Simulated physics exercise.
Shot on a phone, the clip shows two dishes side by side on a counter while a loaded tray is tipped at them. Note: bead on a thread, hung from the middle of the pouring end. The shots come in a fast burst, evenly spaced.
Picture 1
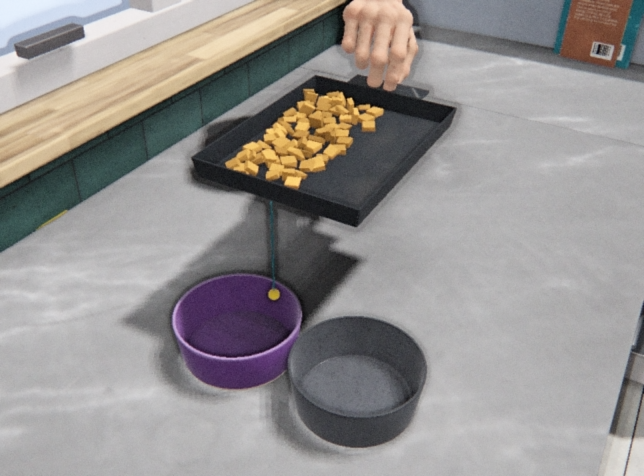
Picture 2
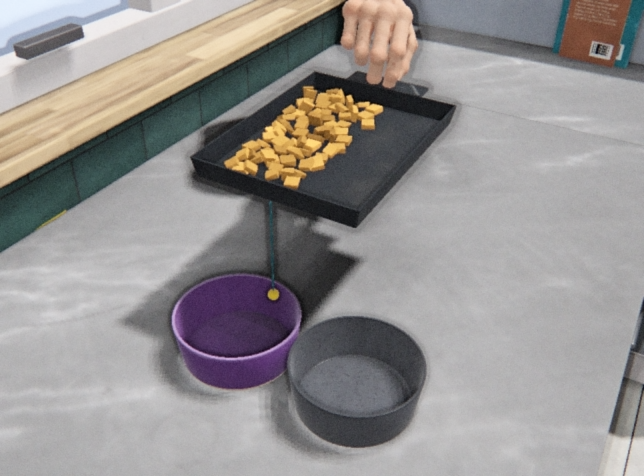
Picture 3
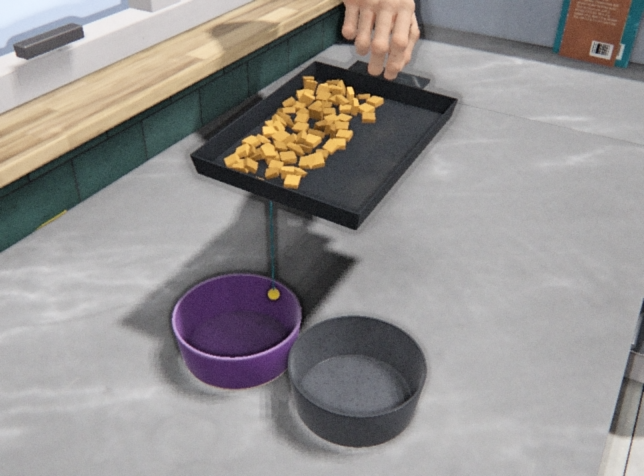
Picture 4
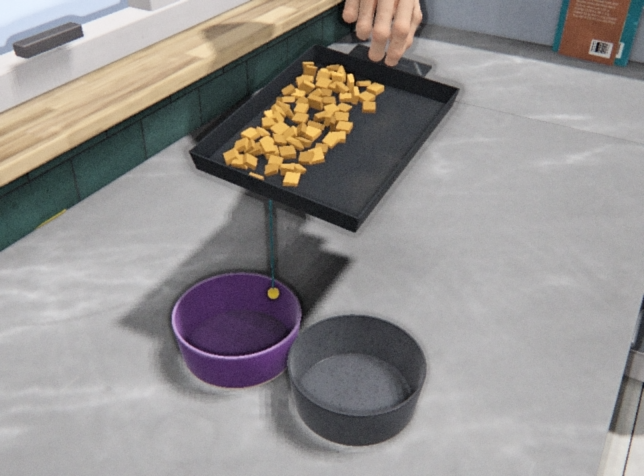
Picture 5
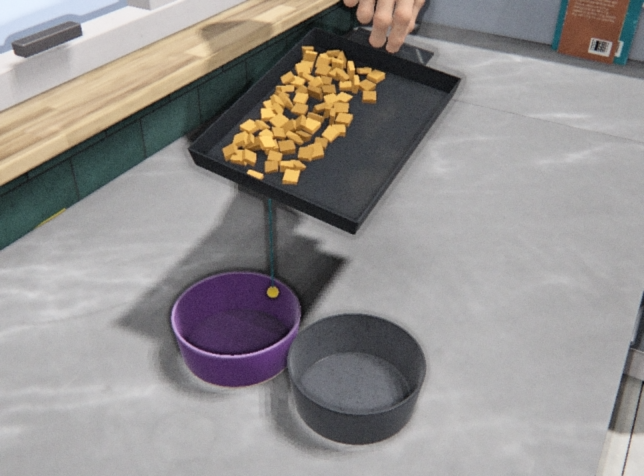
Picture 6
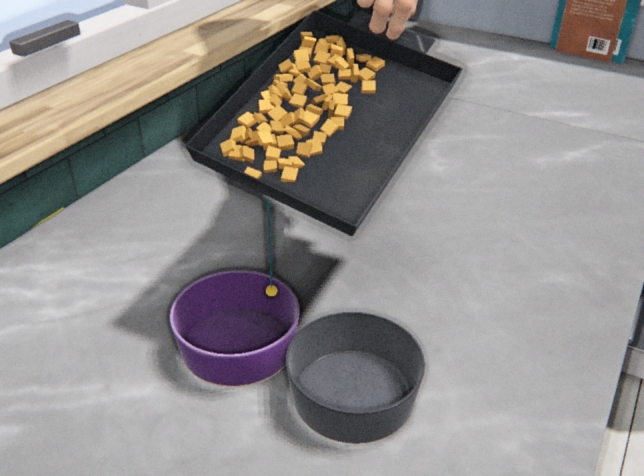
A dark tray of golden cereal squares, gripped by a hand at its far end, tilts gradually steeper, its right front corner dipping lowest, above a purple dish and a gray dish side by side on a counter.
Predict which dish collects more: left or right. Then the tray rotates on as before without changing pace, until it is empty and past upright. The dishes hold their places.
The right one.
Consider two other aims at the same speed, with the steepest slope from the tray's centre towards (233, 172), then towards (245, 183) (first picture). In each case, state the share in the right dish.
Near 0 % and 0 %.
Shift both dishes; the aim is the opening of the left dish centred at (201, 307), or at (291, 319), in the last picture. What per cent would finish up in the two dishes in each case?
Around 90 then around 80 per cent.
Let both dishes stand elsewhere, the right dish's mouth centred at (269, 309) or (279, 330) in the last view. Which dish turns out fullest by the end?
First the right-hand dish, then the dish on the right.
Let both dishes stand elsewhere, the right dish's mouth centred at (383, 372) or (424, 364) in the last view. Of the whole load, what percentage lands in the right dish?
About 40% on the first try and 10% on the second.
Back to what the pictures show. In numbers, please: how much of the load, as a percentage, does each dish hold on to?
Left dish keeps 0 %, right dish keeps 90 %.
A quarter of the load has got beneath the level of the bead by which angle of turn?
That happens at close to 90 degrees.
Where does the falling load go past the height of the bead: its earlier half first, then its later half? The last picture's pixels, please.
Around (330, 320) at first; around (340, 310) after that.
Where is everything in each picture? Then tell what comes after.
In the first frame, corners of the pouring end near (197, 157) and (357, 206), level; middle of the load near (301, 136), cereal squares; left dish near (201, 368); right dish near (324, 425); bead on its thread near (274, 294).
In the second frame, corners of the pouring end near (196, 156) and (357, 207), level; middle of the load near (300, 134).
In the third frame, corners of the pouring end near (196, 154) and (357, 210), tipped barely, lowest at the right corner; middle of the load near (301, 128).
In the fourth frame, corners of the pouring end near (195, 151) and (356, 214), tipped a little, lowest at the right corner; middle of the load near (300, 119).
In the fifth frame, corners of the pouring end near (194, 147) and (356, 218), tipped a little, lowest at the right corner; middle of the load near (300, 110).
In the sixth frame, corners of the pouring end near (191, 144) and (354, 221), tipped clearly, lowest at the right corner; middle of the load near (298, 101); left dish near (199, 365); right dish near (322, 421).
Shortly afterwards, tray tipped steeply; the whole lot on the tray.
Next, tray tipped past a quarter turn; near half on the tray; near a third in the right dish; a little in the air.
Some moments later, tray tipped past a quarter turn; the bulk in the right dish; only a few in the left dish; a little outside both; only a few in the air.
In the end, tray tipped past a quarter turn; the bulk in the right dish; only a few in the left dish; a little outside both; only a few in the air.
